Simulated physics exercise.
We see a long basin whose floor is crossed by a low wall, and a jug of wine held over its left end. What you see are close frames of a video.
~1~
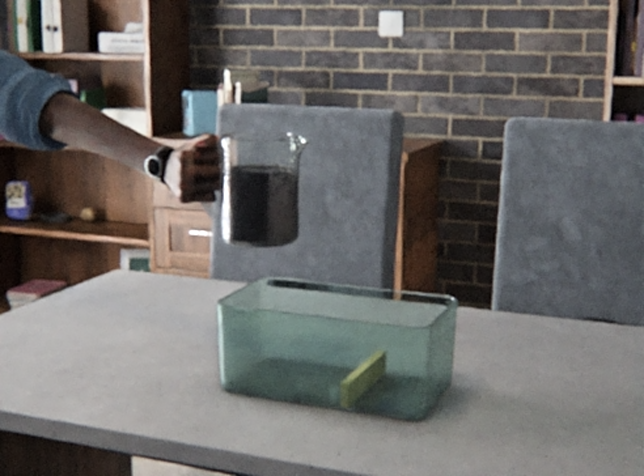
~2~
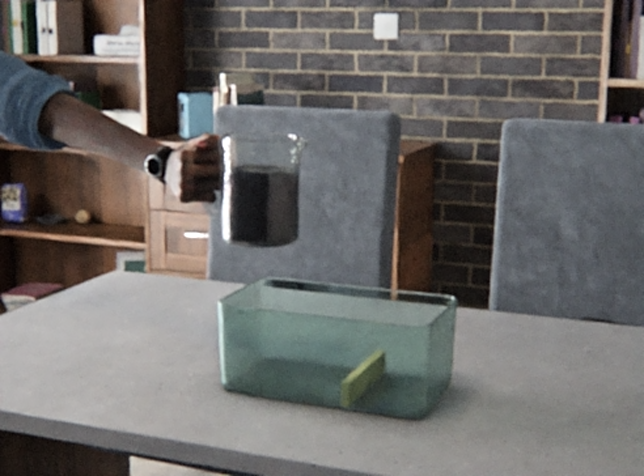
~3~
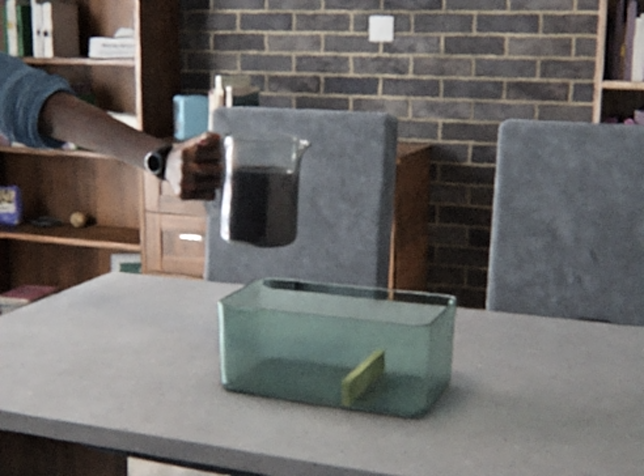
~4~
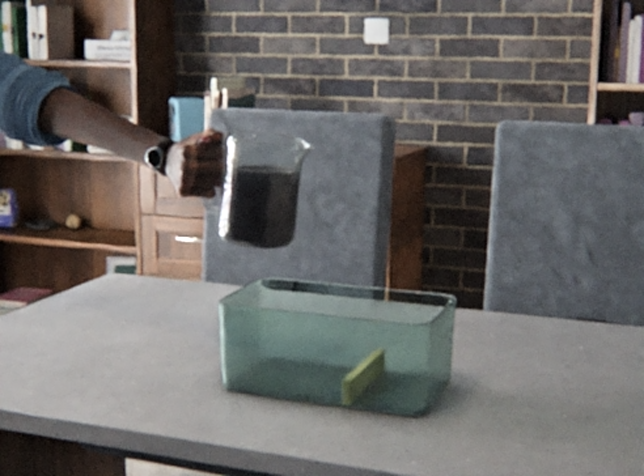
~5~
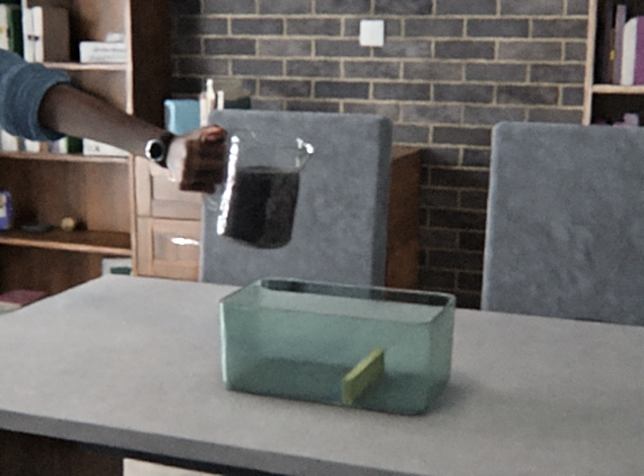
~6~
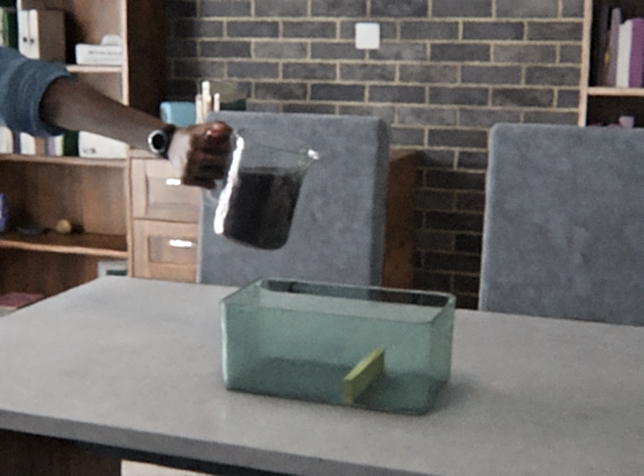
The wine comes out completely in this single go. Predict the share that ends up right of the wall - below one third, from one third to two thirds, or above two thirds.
The share is from one third to two thirds.
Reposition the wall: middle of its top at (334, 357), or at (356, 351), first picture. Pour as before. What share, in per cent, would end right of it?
Roughly 90 % and then 55 %.
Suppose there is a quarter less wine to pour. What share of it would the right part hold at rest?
25 per cent or so.
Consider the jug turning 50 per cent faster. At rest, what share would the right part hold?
Some 30 per cent.
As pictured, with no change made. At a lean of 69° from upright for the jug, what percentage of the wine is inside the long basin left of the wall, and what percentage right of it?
The left part holds 0 percent and the right part 0 percent.
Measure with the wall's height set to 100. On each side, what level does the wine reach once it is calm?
50 % left, 70 % right.
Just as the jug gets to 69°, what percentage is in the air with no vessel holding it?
That works out near 10 percent.
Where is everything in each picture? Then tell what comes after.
In the first frame, it leans 0°; its right rim is at (309, 141); the wine meets the walls at (229, 167) and (295, 172); the long basin's rim runs from (240, 291) to (444, 314); the wall's top is at (365, 367).
In the second frame, it leans 1°; its right rim is at (310, 142); the wine meets the walls at (229, 168) and (296, 172).
In the third frame, it leans 2°; its right rim is at (311, 144); the wine meets the walls at (230, 168) and (296, 173).
In the fourth frame, it leans 6°; its right rim is at (314, 147); the wine meets the walls at (230, 168) and (298, 173).
In the fifth frame, it leans 10°; its right rim is at (317, 151); the wine meets the walls at (231, 169) and (299, 173).
In the sixth frame, it leans 15°; its right rim is at (320, 158); the wine meets the walls at (231, 172) and (302, 174).
A moment on, the jug is tipped part way and 91 per cent is still to pour, 1 is left of the wall and 0 right of it.
Next, the jug is tipped right over and 32 per cent is still to pour, 18 is left of the wall and 30 right of it.
Then the jug is tipped right over and 1 per cent is still to pour, 54 is left of the wall and 41 right of it.
Later the jug is tipped right over and 0 per cent is still to pour, 56 is left of the wall and 42 right of it.
Finally, 56 per cent lies left of the wall, 42 right of it and 1 outside.
